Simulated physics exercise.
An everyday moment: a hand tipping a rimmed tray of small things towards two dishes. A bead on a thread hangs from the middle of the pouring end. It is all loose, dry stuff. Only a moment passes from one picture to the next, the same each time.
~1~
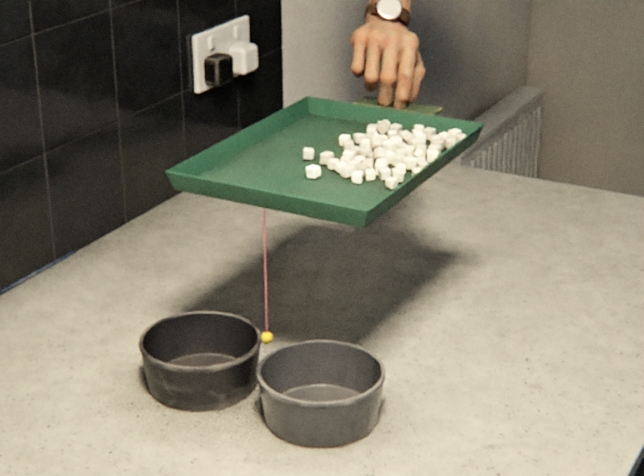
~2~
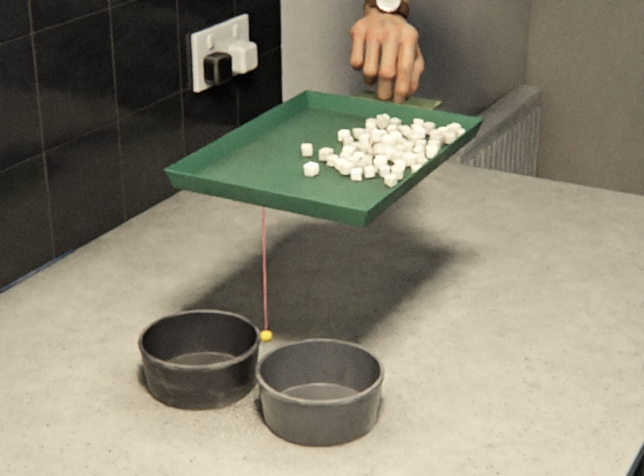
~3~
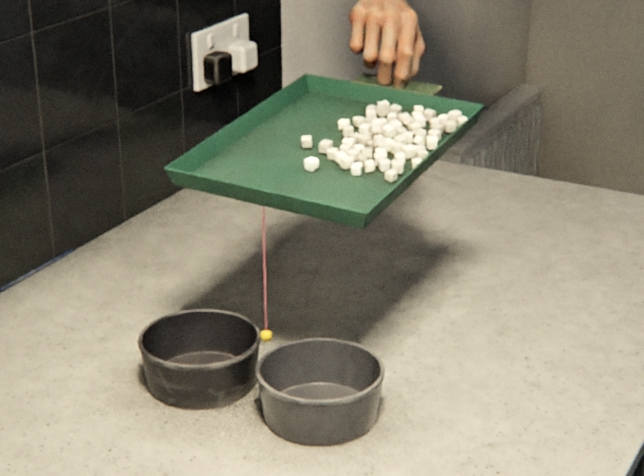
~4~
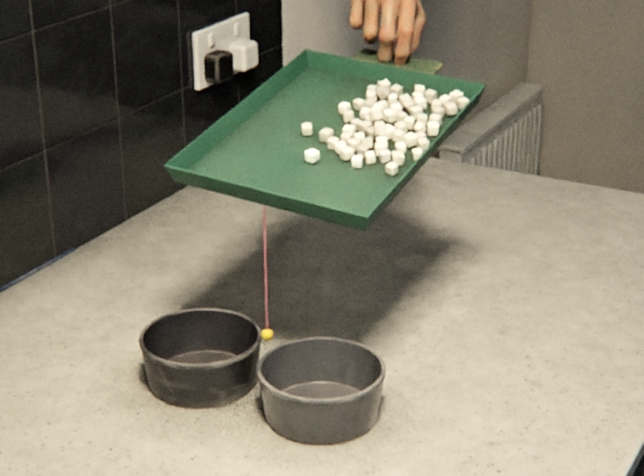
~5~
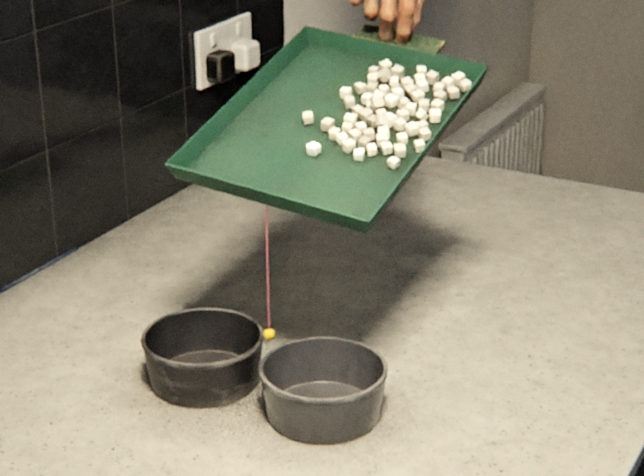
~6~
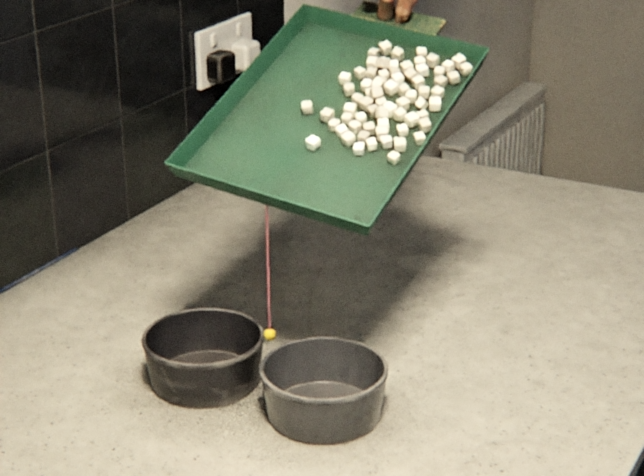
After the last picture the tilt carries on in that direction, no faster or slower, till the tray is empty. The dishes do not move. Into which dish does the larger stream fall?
The right-hand dish gets more.
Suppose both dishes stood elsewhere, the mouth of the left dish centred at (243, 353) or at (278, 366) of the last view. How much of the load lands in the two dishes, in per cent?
First some 70, then 70 per cent.
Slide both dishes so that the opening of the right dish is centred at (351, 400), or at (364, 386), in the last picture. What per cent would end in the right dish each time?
Roughly 80 per cent, and 70 per cent.
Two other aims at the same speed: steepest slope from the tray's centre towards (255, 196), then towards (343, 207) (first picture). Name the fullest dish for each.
At the first place left, at the second right.
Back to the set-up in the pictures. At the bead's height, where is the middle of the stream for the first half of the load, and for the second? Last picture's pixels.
Around (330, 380) and then (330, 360).
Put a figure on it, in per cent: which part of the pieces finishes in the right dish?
It comes to 60 per cent or so.
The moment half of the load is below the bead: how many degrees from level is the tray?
At about 90°.
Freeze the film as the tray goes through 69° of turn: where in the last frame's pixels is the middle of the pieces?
Near (335, 215).
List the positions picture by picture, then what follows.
Corners of the pouring end near (174, 170) and (364, 207), level; middle of the load near (380, 154), sugar cubes; left dish near (168, 383); right dish near (291, 418); bead on its thread near (267, 338), in the first picture.
Corners of the pouring end near (173, 169) and (364, 207), level; middle of the load near (379, 150), in the second picture.
Corners of the pouring end near (173, 166) and (363, 209), tipped barely, lowest at the right corner; middle of the load near (379, 141), in the third picture.
Corners of the pouring end near (173, 164) and (364, 212), tipped a little, lowest at the right corner; middle of the load near (380, 128), in the fourth picture.
Corners of the pouring end near (174, 162) and (366, 216), tipped clearly, lowest at the right corner; middle of the load near (381, 115), in the fifth picture.
Corners of the pouring end near (173, 161) and (366, 220), tipped clearly, lowest at the right corner; middle of the load near (381, 104); left dish near (171, 380); right dish near (294, 415), in the sixth picture.
Shortly afterwards, tray tipped steeply; the bulk on the tray; near a quarter in the air.
Next, tray tipped past a quarter turn; near a third in the right dish; near a third outside both; near a quarter in the air.
Some moments later, tray tipped past a quarter turn; near half in the right dish; near half outside both.
In the end, tray tipped past a quarter turn; near half in the right dish; none at all in the left dish; near half outside both.
